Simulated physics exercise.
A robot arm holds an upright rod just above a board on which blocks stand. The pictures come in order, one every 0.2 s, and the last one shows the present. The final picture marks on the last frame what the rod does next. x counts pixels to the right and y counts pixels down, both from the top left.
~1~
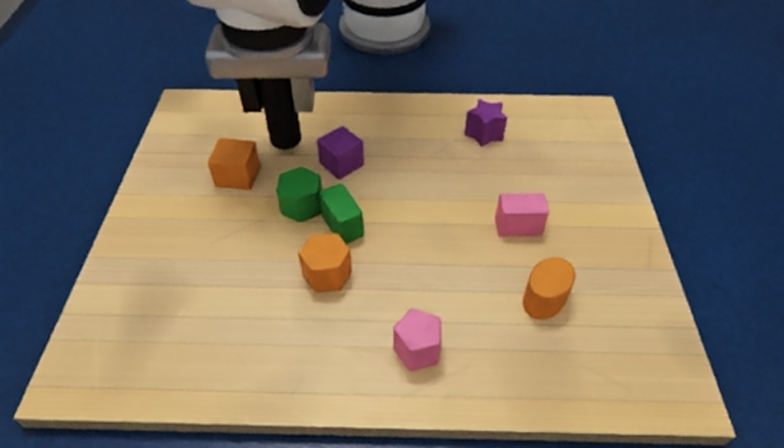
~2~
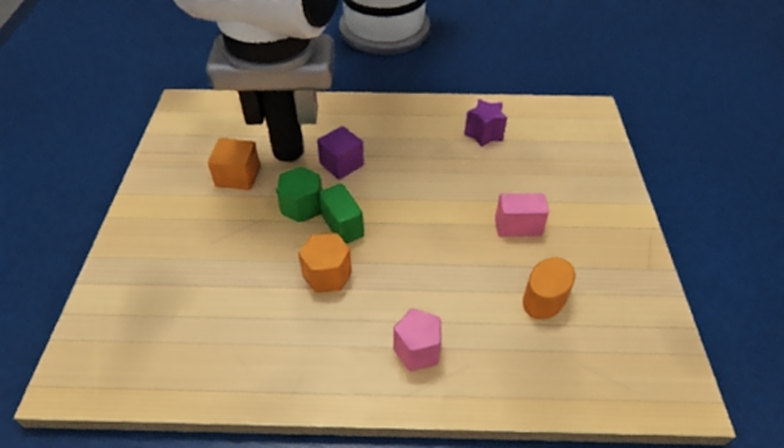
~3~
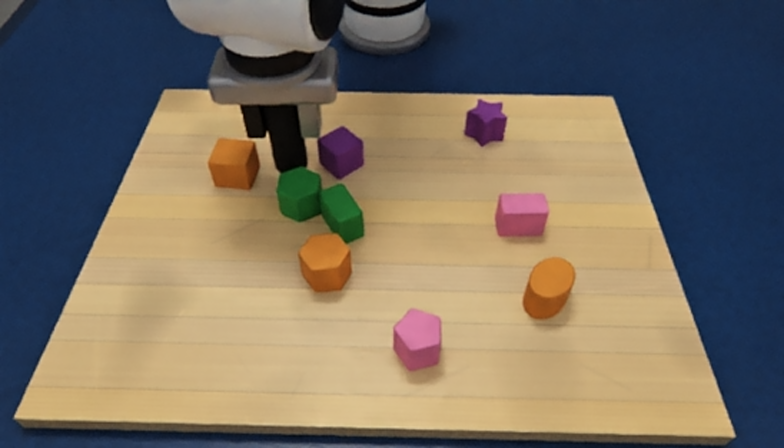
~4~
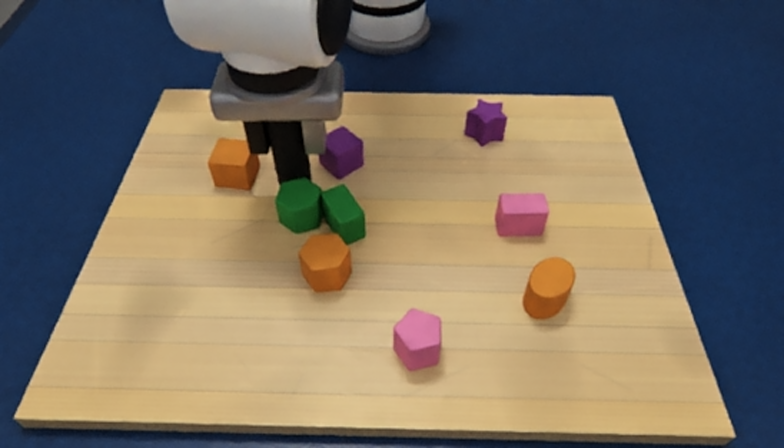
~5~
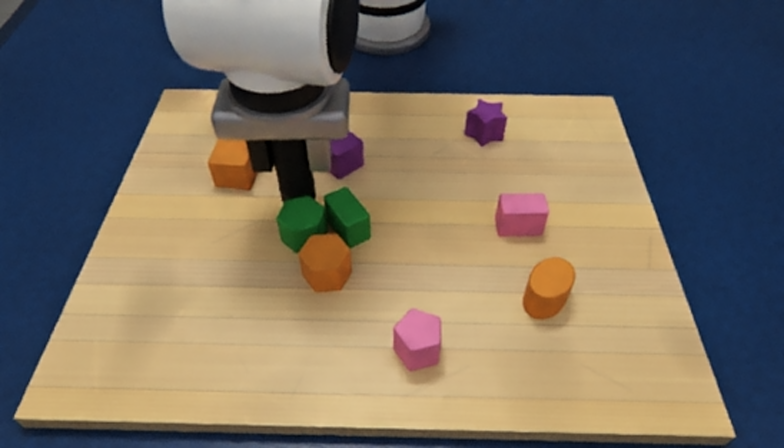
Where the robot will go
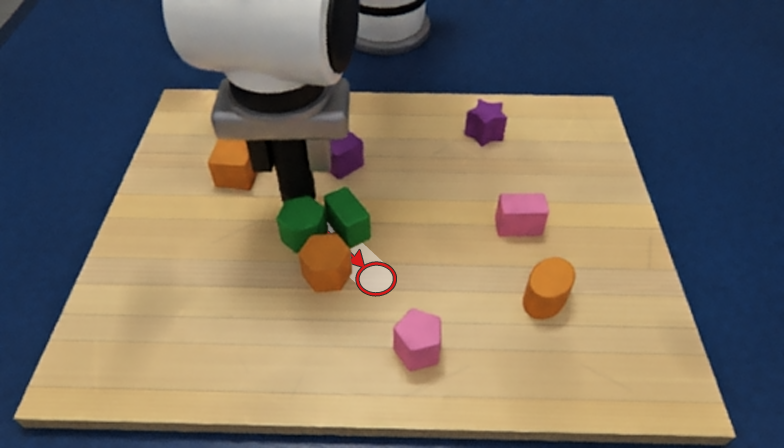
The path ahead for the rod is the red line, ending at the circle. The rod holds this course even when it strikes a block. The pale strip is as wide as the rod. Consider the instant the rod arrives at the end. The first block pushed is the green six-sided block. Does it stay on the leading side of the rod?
Left aside or behind.
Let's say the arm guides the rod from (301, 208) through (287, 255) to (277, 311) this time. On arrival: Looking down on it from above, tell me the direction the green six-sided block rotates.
If we look at it from overhead, the green six-sided block pivots counter-clockwise.
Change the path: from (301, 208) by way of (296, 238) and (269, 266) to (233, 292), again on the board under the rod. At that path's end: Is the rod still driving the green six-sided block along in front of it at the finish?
No, I don't think so.
The line goes in a line from (301, 208) to (376, 279).
What follows on the original path. One third of the way, rod at (324, 221); green six-sided block at (305, 237), turned 40° clockwise; orange six-sided block at (327, 268), turned 35° anticlockwise; green oblong block at (367, 214), turned 15° anticlockwise.
Two thirds of the way, rod at (350, 245); green six-sided block at (304, 244), turned 55° clockwise; orange six-sided block at (328, 278), turned 50° anticlockwise; green oblong block at (394, 223), turned 55° anticlockwise.
At the end, rod at (376, 270); green six-sided block at (304, 244), turned 55° clockwise; orange six-sided block at (328, 278), turned 50° anticlockwise; purple square unmoved; green oblong block at (405, 227), turned 95° anticlockwise; pink five-sided block unmoved.
